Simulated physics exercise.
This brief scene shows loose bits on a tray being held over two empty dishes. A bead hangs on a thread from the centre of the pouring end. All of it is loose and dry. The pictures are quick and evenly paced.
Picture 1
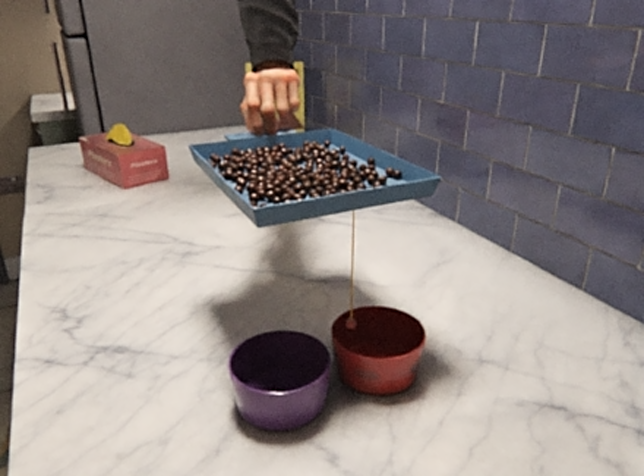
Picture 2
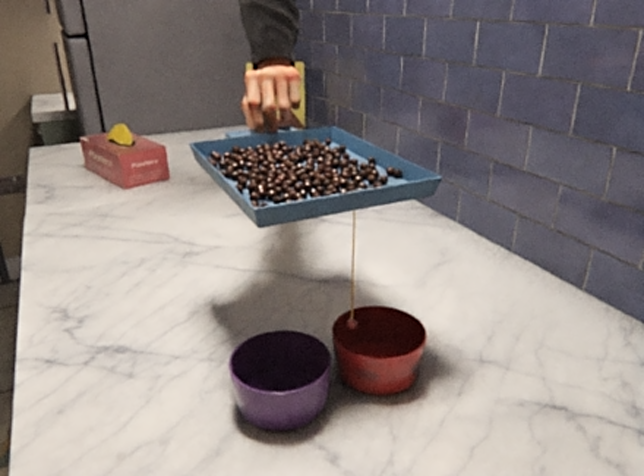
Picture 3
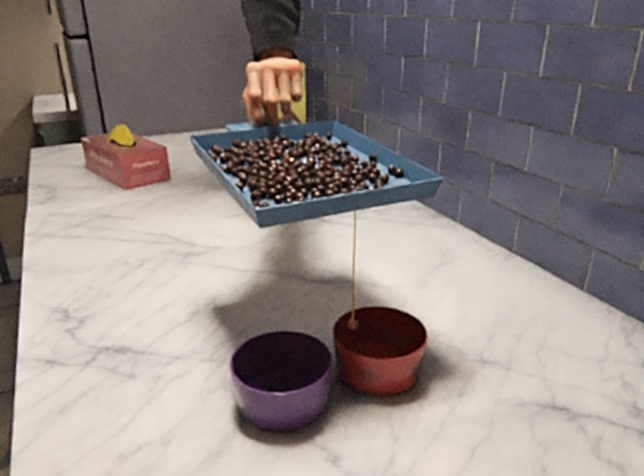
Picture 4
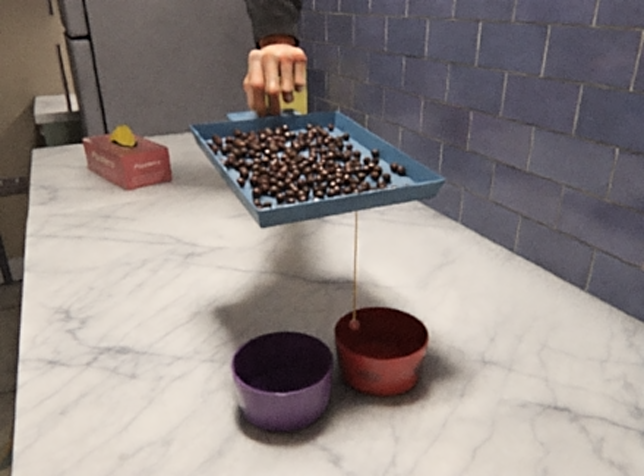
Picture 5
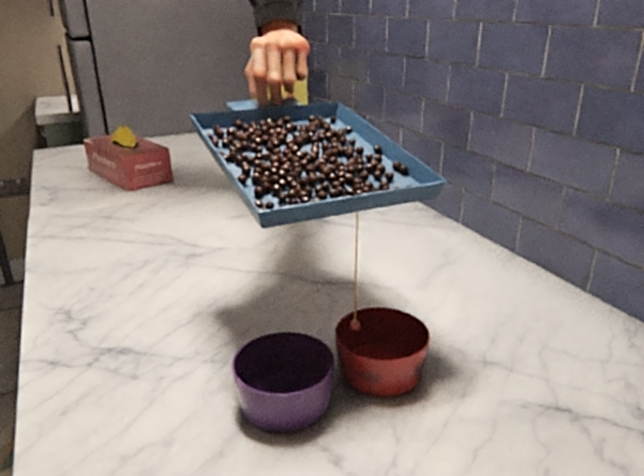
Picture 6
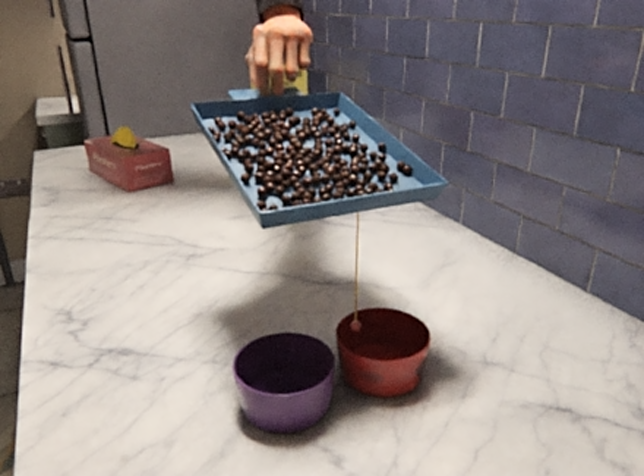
On a marble counter, a hand slightly tilts a blue tray of dark balls above two bowls.
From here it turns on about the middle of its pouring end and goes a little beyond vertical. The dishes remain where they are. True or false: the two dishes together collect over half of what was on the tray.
False, they collect less than half.
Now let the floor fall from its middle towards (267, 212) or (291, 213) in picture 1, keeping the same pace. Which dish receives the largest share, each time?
On the first try it's the left-side dish, on the second the left-side dish.
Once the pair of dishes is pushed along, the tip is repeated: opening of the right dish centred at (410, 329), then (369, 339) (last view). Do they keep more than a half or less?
Short of half, then Short of half.
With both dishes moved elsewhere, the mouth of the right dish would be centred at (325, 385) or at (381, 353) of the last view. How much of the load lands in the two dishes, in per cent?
30 and 50 in a hundred.
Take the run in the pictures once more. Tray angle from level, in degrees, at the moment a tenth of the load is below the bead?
Roughly 75°.
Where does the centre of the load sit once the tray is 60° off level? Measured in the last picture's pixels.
Load centre: Approx. (358, 184).
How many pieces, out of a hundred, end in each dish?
In the left dish 0 per cent comes to rest, in the right dish 10 per cent.
Soon after the last picture, tray tipped steeply; nearly all on the tray; a stray few in the right dish; a stray few outside both; a small part in the air.
A little later, tray tipped past a quarter turn; a stray few on the tray; a stray few in the left dish; a small part in the right dish; most outside both; a small part in the air.
Later still, tray tipped past a quarter turn; a stray few in the left dish; a small part in the right dish; nearly all outside both.
By the end, tray tipped past a quarter turn; a stray few in the left dish; a small part in the right dish; nearly all outside both.
